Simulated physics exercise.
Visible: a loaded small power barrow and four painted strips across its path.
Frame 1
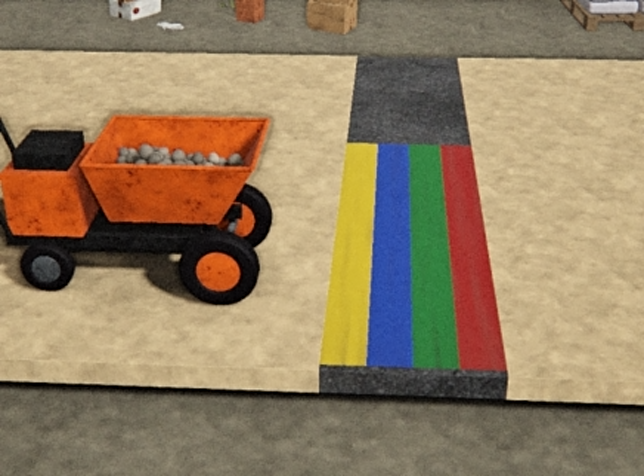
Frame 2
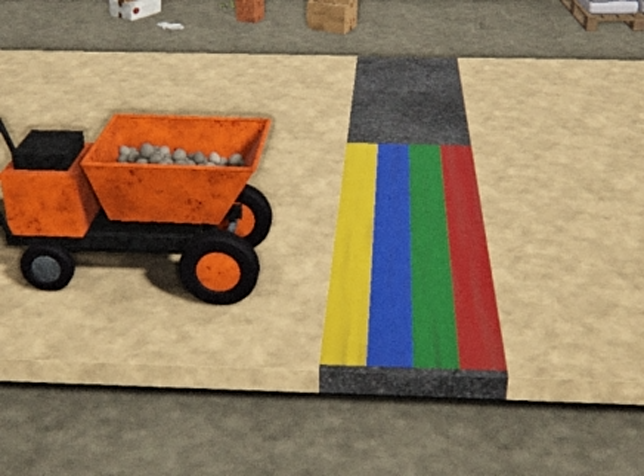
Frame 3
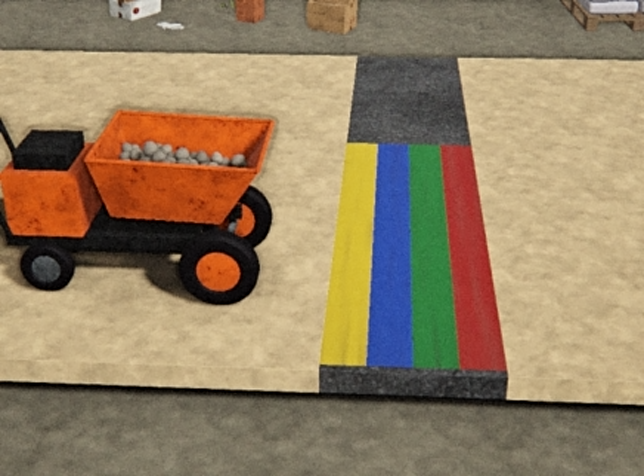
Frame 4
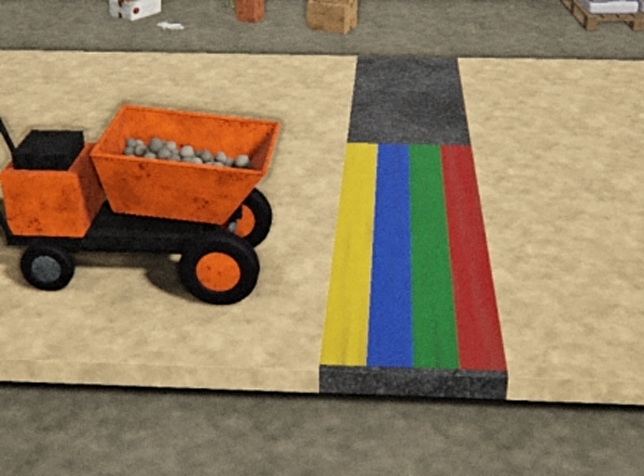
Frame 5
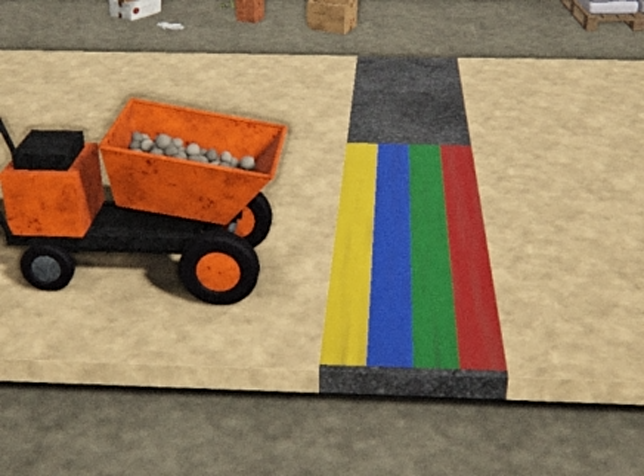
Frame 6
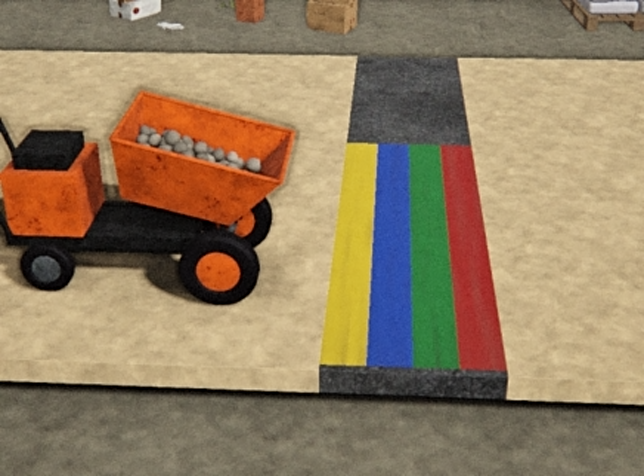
An orange skip full of grey pebbles on a small barrow sat level at first, then slowly tilted a little to the right, while the wheels and the yellow, blue, green and red strips stayed still.
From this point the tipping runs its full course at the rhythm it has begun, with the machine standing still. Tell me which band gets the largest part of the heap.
I would say the yellow band gets the largest part.
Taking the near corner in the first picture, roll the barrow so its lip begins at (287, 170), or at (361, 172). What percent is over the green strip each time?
The first spot gives roughly 30 %; the second gives roughly 20 %.
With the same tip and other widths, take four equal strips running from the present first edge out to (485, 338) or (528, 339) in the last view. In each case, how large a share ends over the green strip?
Near 10 and then 10 in a hundred.
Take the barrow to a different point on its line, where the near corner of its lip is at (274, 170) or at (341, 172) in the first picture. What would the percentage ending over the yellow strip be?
First try: Around 20 %; second try: Around 0 %.
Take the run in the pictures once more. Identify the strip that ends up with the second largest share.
It is that blue strip.
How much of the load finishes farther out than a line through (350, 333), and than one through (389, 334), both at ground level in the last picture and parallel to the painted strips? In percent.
Some 60 and some 30 per cent, respectively.
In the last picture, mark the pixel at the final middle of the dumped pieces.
(371, 274).
Just after the last frame, skip tipped well over; every one in the skip.
A moment on, skip tipped steeply; almost all in the skip; about a tenth over the yellow strip; just a few over the blue strip.
Further on, skip tipped right over; roughly a third in the skip; roughly a quarter over the yellow strip; roughly a quarter over the blue strip; about a tenth over the green strip; just a few over the red strip.
When it is over, skip tipped right over; about a tenth in the skip; roughly a third over the yellow strip; roughly a quarter over the blue strip; about a tenth over the green strip; just a few over the red strip; just a few off the paint.
